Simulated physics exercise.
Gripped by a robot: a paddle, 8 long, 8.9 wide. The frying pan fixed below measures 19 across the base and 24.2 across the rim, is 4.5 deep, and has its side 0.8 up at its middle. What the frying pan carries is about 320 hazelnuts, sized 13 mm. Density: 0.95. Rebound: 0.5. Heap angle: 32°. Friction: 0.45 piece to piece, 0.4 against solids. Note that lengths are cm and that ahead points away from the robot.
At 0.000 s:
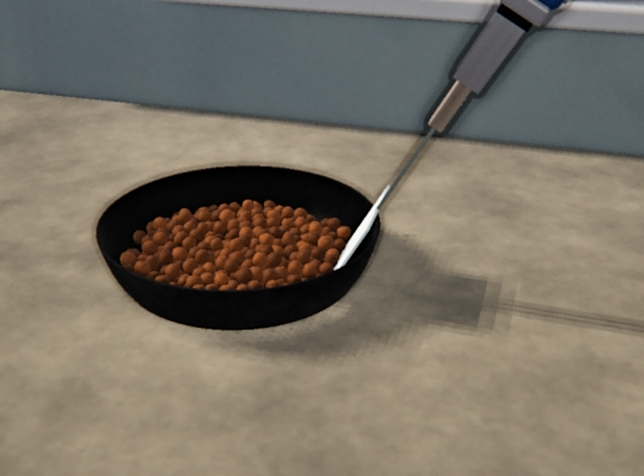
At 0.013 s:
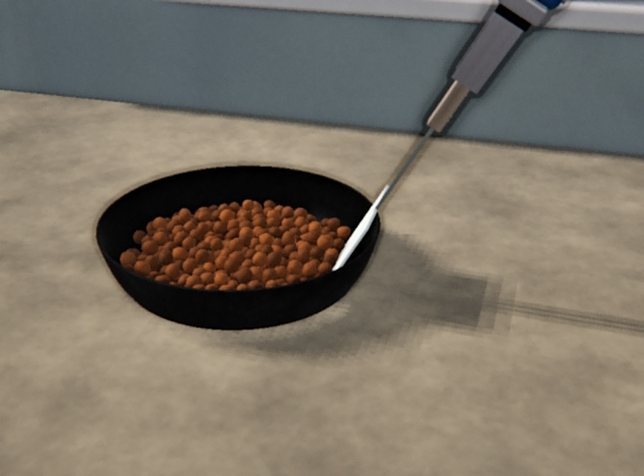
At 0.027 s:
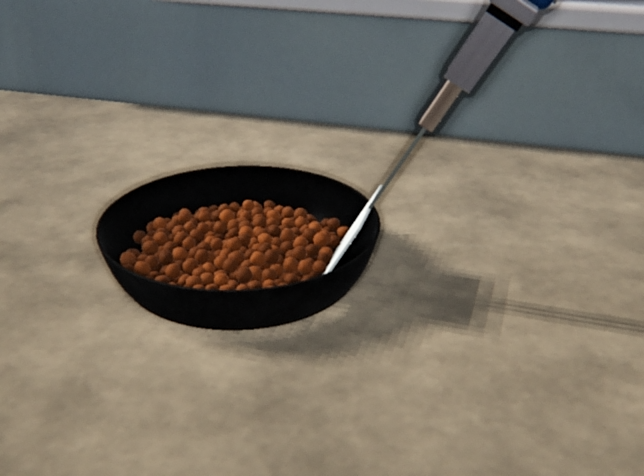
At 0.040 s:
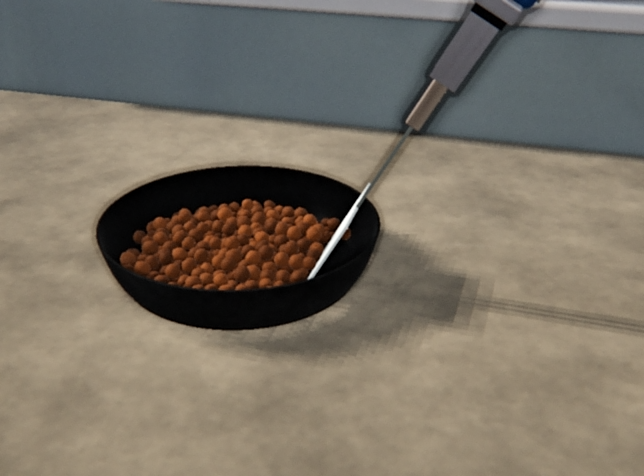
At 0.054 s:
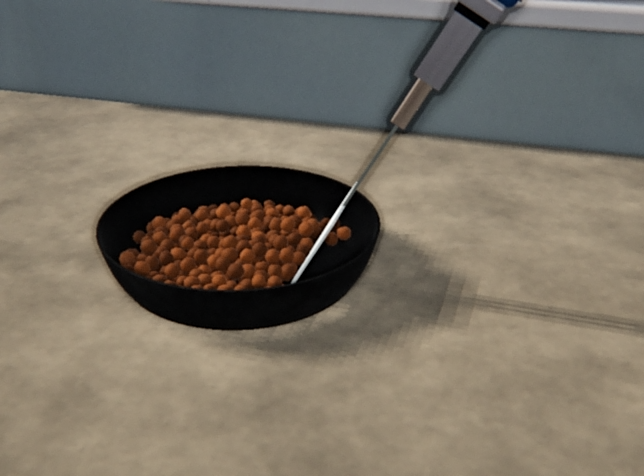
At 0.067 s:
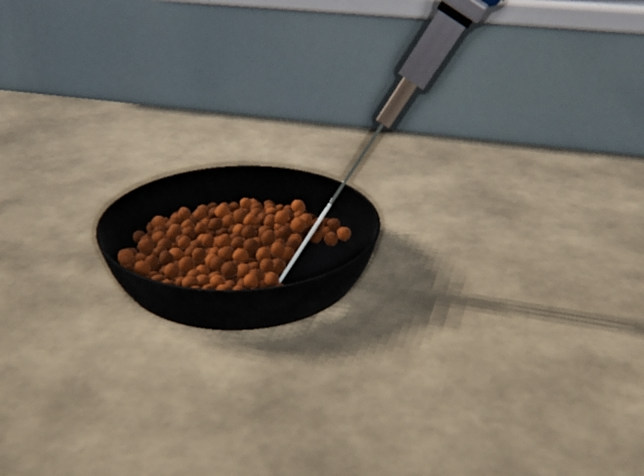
A robot-held paddle sweeps left through the brown hazelnuts in a black frying pan.
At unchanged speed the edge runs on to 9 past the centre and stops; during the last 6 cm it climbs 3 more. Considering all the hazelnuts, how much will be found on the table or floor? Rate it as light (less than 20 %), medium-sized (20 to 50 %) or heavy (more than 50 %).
Rated medium-sized.
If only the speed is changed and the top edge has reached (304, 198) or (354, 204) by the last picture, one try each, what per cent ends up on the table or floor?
Try one roughly 35 per cent; try two roughly 20 per cent.
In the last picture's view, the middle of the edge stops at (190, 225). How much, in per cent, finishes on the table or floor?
10 %.
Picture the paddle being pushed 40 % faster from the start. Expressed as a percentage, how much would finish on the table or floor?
I'd reckon close to 35 per cent.
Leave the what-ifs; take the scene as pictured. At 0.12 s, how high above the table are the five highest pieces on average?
About 5 centimetres.
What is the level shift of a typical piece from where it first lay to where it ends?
About 4 cm.
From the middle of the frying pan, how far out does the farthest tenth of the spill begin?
Some 55 cm.
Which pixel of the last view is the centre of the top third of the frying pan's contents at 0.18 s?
I'd put it close to (179, 211).
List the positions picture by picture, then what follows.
In the first frame, the paddle top edge at (379, 207), sloping 61°; upper third of the load around (246, 247), from x 125 to 345, top at y 205; 318 in the frying pan.
In the second frame, the paddle top edge at (378, 206), sloping 61°; upper third of the load around (246, 247), from x 125 to 345, top at y 205.
In the third frame, the paddle top edge at (371, 206), sloping 61°; upper third of the load around (247, 245), from x 125 to 345, top at y 205.
In the fourth frame, the paddle top edge at (359, 204), sloping 61°; upper third of the load around (253, 244), from x 125 to 345, top at y 205.
In the fifth frame, the paddle top edge at (345, 203), sloping 61°; upper third of the load around (254, 242), from x 125 to 345, top at y 205.
In the sixth frame, the paddle top edge at (332, 201), sloping 61°; upper third of the load around (249, 241), from x 125 to 345, top at y 205; 318 in the frying pan.
After 0.12 s, sloping 61°, highest piece 6 above the table; 318 in the frying pan.
After 0.18 s, sloping 61°, highest piece 7 above the table; 318 in the frying pan.
After 0.40 s, sloping 61°, highest piece 16 above the table; 223 in the frying pan, 61 on the table or floor, 34 on the blade or in flight.
After 1.45 s, sloping 61°, highest piece 4 above the table; 223 in the frying pan, 95 on the table or floor.
In the end, 223 in the frying pan, 95 on the table or floor. That is 30 % on the table or floor.
